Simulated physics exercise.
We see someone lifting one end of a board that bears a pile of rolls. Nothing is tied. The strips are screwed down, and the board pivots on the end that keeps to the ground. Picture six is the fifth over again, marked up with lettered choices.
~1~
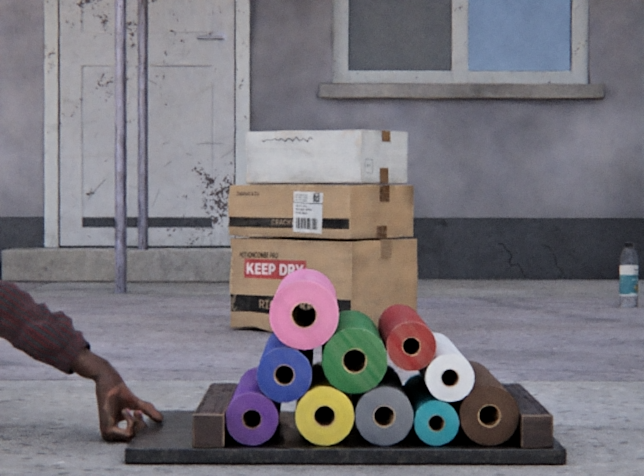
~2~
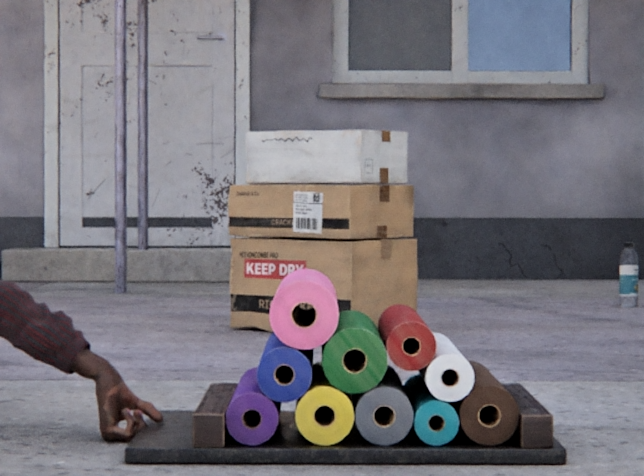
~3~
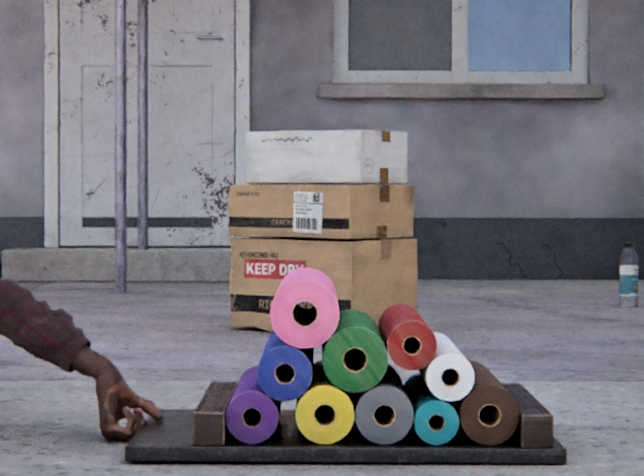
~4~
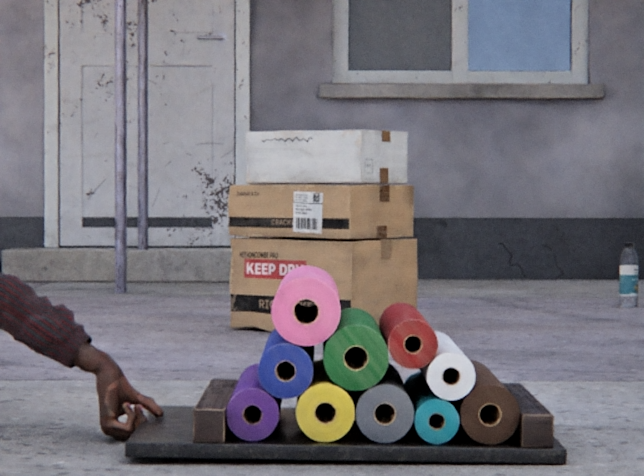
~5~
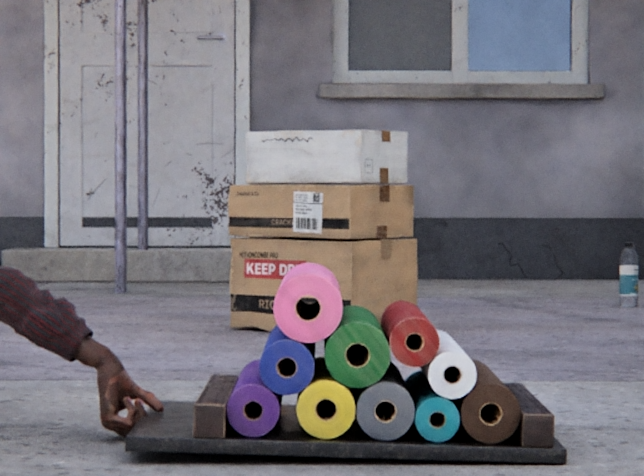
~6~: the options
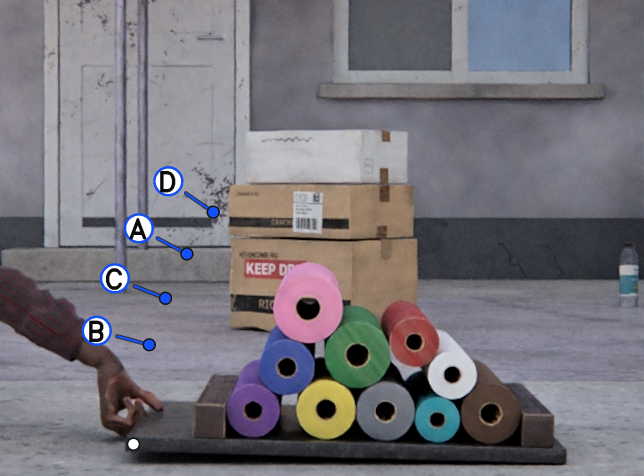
On paving outside a grey building, a hand slightly raising the left end of a dark board stacked with colourful rolls.
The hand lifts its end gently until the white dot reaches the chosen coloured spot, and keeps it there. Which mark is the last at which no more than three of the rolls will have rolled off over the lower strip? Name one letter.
No higher than A.
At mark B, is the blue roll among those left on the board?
The blue roll: Yes.
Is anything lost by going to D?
Yes.
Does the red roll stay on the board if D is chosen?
No.
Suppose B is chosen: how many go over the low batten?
The count is none.
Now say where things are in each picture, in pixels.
The first frame shows white roll (450, 378); green roll (355, 361); red roll (411, 346).
The second frame shows red roll (411, 346); pink roll (304, 315).
The third frame shows board (344, 419); purple roll (252, 417); turquoise roll (436, 422).
The fourth frame shows board (344, 417); purple roll (253, 415); yellow roll (326, 413); turquoise roll (437, 421).
The fifth frame shows board (345, 414); purple roll (253, 410); yellow roll (326, 410).
On the marked copy, A at (187, 254); B at (149, 345); C at (165, 298); D at (213, 212); the white dot at (134, 444).
Taking A. A third of the way, board at 16°.
Two thirds of the way, board at 28°.
When it is over, board at 28°, none over the low batten.
As for the rest, B none over the low batten; C none over the low batten; D five over the low batten.
